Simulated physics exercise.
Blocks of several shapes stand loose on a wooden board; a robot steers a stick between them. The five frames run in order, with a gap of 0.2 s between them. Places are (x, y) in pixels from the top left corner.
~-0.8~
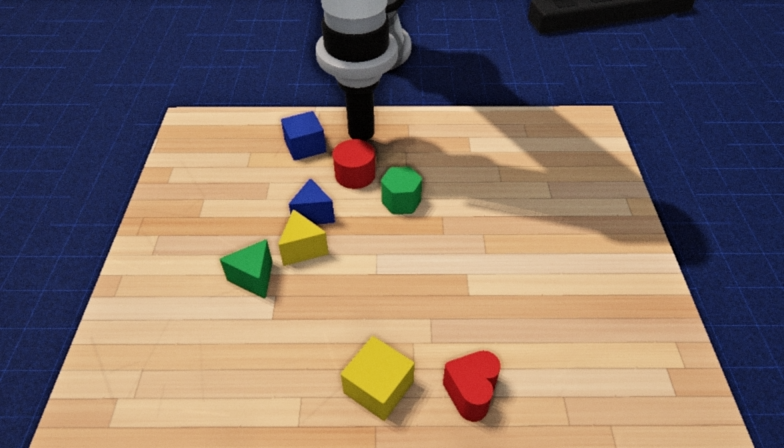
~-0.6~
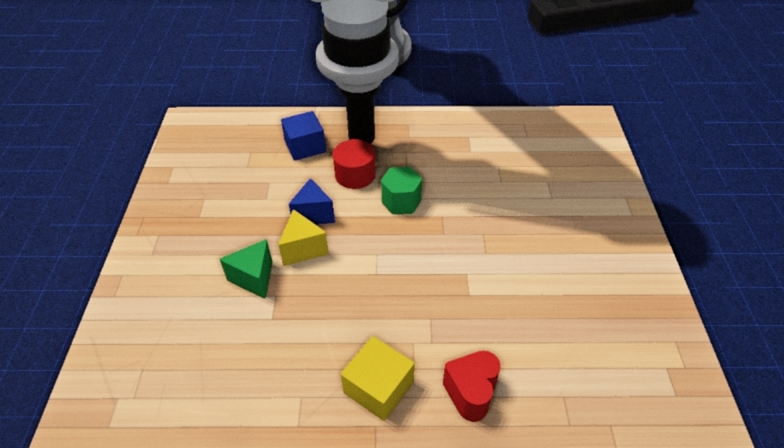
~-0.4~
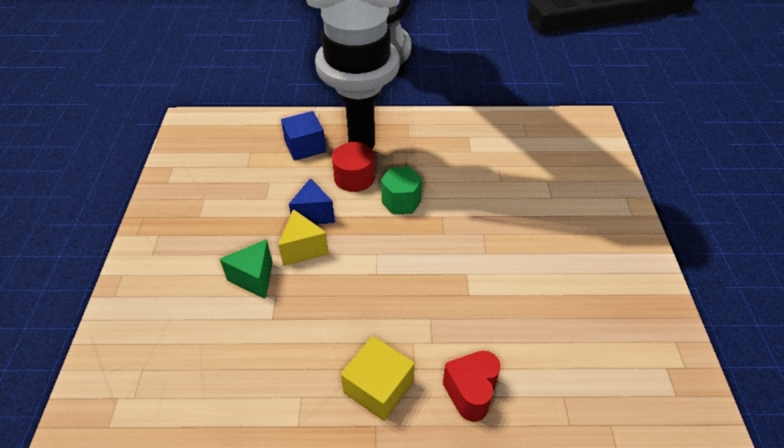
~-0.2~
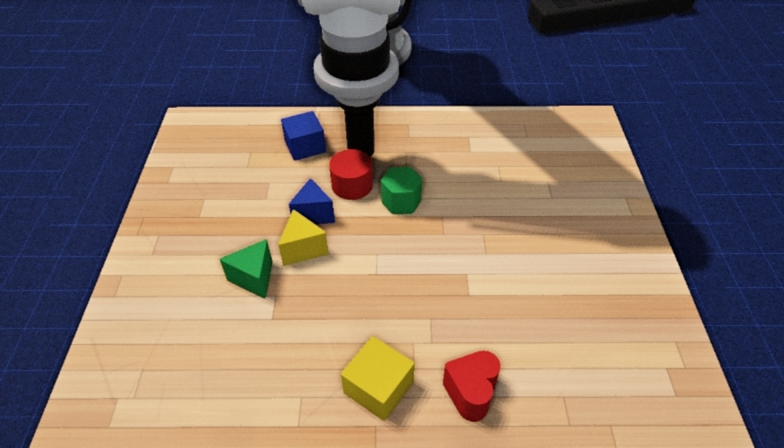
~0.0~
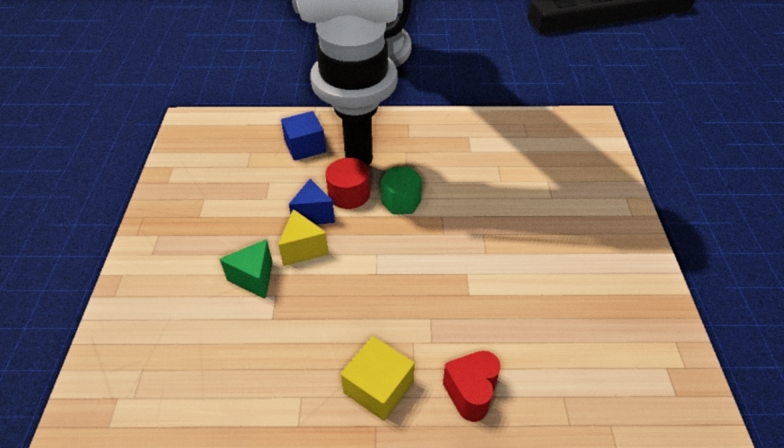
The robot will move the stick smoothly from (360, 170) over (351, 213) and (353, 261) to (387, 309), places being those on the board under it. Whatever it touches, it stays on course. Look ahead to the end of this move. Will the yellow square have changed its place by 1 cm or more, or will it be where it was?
It gets no push and keeps its place.
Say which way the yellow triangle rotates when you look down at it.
Clockwise, from overhead.
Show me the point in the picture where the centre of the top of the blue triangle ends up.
I'd place it at (295, 203), taking the centre of its top.
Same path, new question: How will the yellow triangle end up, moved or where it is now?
It shifts.
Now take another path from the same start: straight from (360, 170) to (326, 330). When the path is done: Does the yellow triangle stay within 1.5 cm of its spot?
No
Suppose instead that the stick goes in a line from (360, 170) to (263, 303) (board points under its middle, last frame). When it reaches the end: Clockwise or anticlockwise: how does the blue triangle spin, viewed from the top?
Clockwise, from overhead.
On the path given first. One third of the way, stick at (350, 204); yellow triangle at (293, 232); blue triangle at (295, 203), turned 40° clockwise; red circle at (329, 217).
Two thirds of the way, stick at (353, 252); yellow triangle at (278, 247), turned 60° clockwise; blue triangle at (295, 203), turned 45° clockwise; red circle at (315, 257).
At the end, stick at (387, 300); yellow triangle at (278, 247), turned 60° clockwise; blue triangle at (295, 203), turned 45° clockwise; red circle at (315, 258); yellow square unmoved.
